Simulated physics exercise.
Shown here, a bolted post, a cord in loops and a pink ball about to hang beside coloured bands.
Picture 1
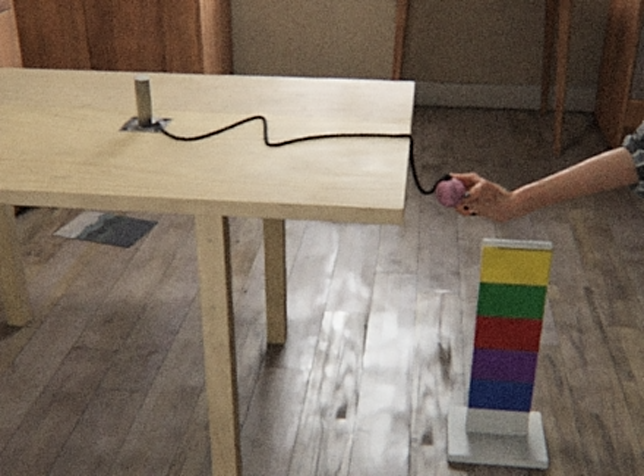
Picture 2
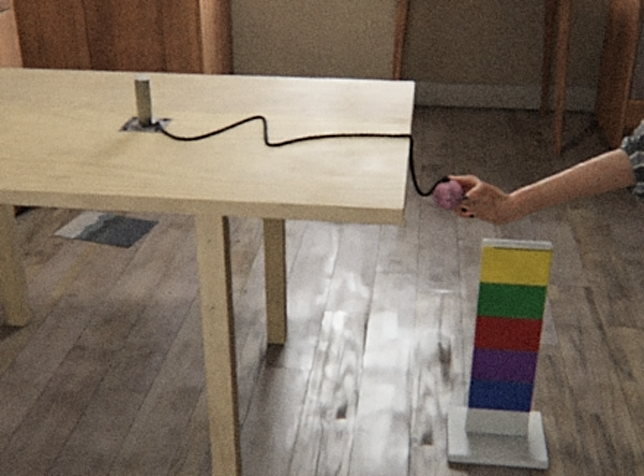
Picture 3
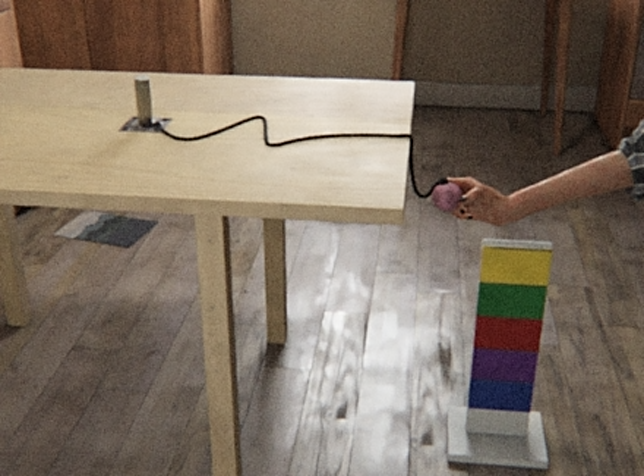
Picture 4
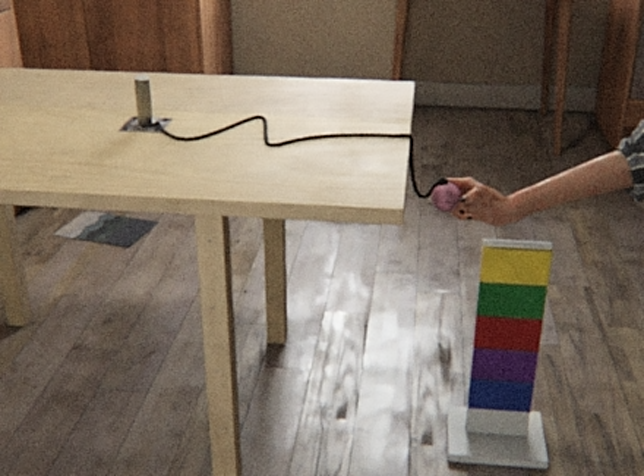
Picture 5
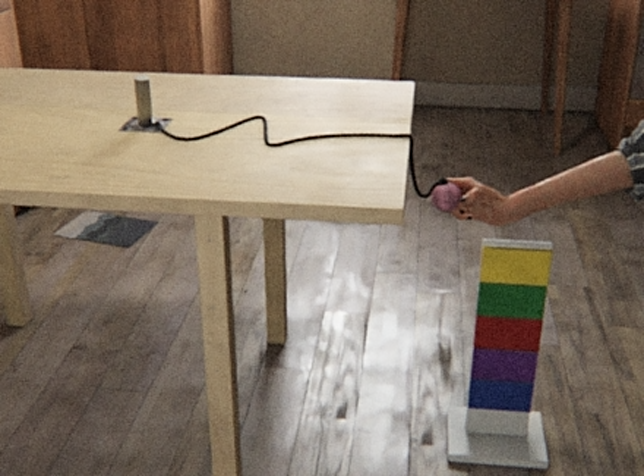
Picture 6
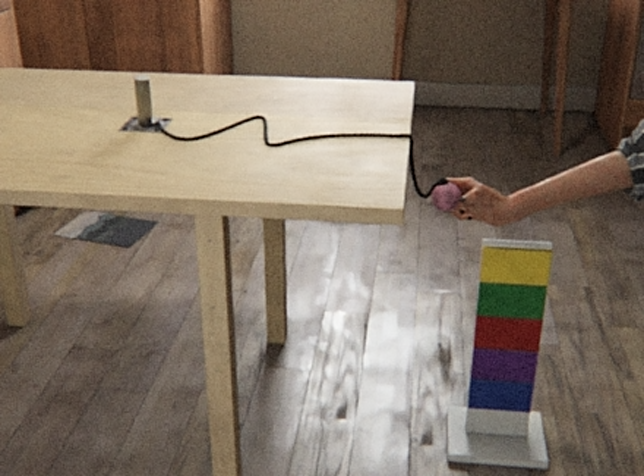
A hand held a pink ball almost still just past the table's right edge, with a wavy black cord running to it from a small post, beside a stand of coloured bands.
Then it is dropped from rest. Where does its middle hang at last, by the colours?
The purple one.
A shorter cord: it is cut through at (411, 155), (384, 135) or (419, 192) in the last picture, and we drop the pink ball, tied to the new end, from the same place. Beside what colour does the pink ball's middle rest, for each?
It would be green; yellow; red.
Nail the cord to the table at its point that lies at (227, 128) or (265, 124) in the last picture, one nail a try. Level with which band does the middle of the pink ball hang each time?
One after the other, red; green.
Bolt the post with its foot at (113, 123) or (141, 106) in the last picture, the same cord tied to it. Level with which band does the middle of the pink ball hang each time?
Taking them in turn: Red; red.
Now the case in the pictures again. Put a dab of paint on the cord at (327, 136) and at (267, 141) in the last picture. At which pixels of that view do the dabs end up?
At (408, 186), then (383, 137).
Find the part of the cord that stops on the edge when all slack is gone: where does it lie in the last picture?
That spot is around (288, 143).
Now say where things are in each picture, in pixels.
Pink ball (451, 193); yellow (515, 268); green (512, 302); red (508, 335); purple (504, 366); blue (501, 397), in the first picture.
Pink ball (449, 195); cord through (176, 138) (243, 122) (266, 137) (328, 136) (410, 144), in the second picture.
Pink ball (447, 197), in the third picture.
Pink ball (446, 197); cord through (176, 138) (243, 122) (266, 137) (328, 136) (410, 144), in the fourth picture.
Pink ball (446, 197), in the fifth picture.
Pink ball (446, 197); cord through (176, 138) (243, 122) (266, 137) (328, 136) (410, 144), in the sixth picture.
Soon after, ball near (419, 334); level with red.
After that, ball near (385, 338); level with purple.
In the end, ball near (398, 348); level with purple. The cord holds its middle at purple.
